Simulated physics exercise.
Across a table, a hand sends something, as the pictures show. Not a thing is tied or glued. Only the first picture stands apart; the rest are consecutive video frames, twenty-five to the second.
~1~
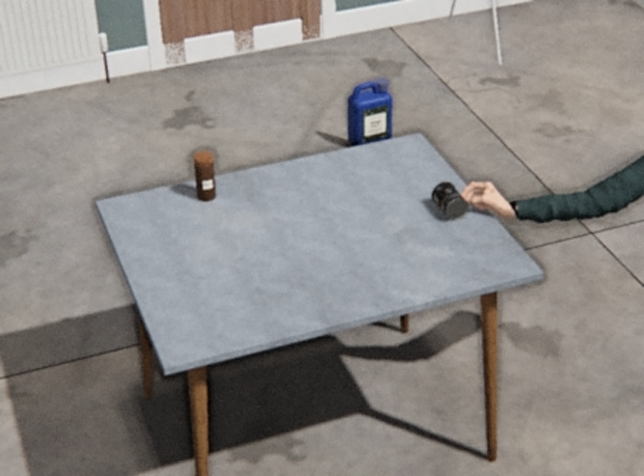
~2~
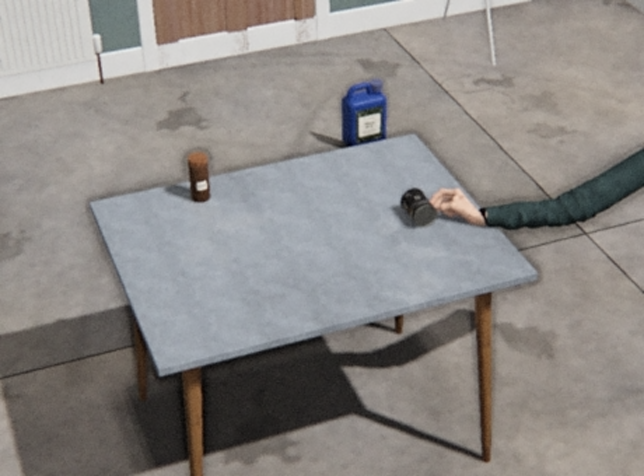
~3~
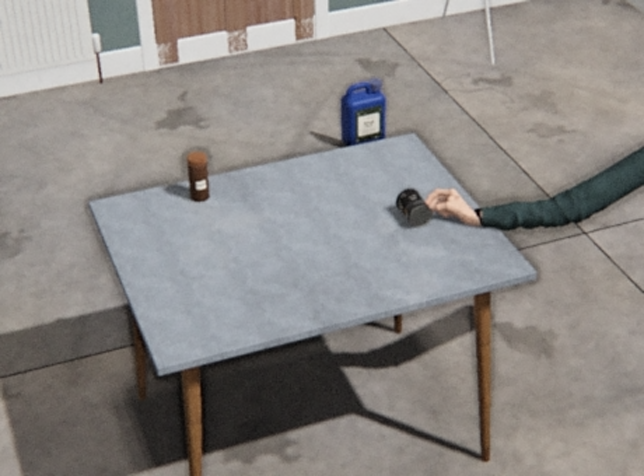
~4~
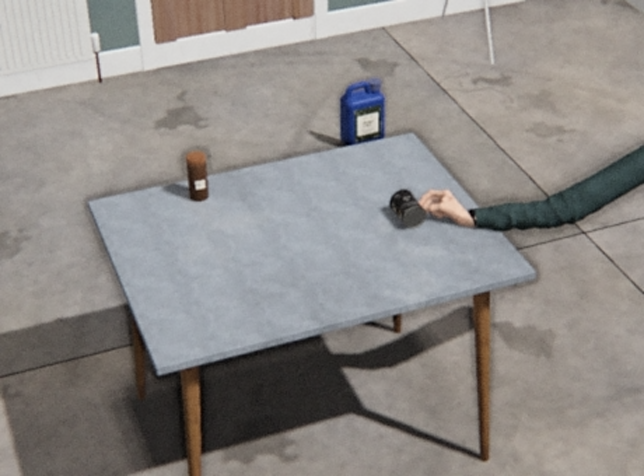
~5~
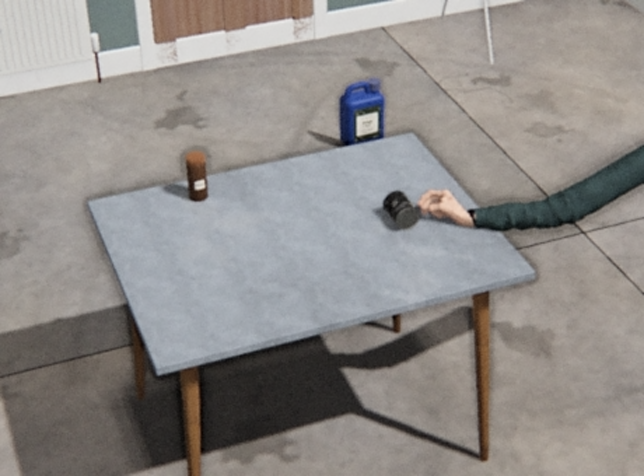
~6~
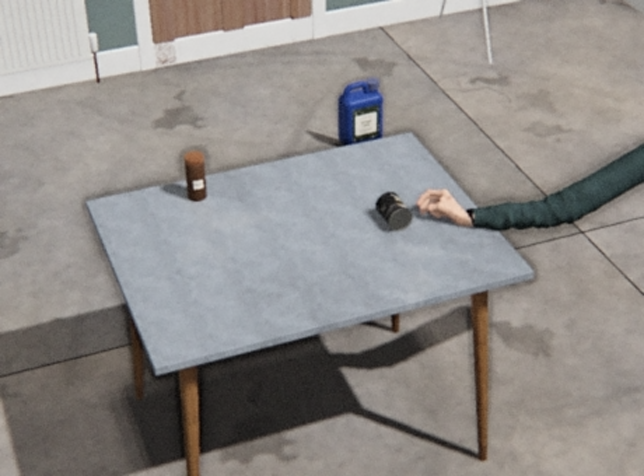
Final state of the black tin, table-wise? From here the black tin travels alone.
It halts before the edge.
Then, 0.20 s after the last picture, black tin rolled well along near (367, 218).
Then, 0.40 s after the last picture, black tin rolled well along near (343, 223).
Then, 0.70 s after the last picture, black tin rolled well along near (319, 229).
At rest, moved from the start, black tin. Seen from the same camera at the end, black tin near (305, 232).
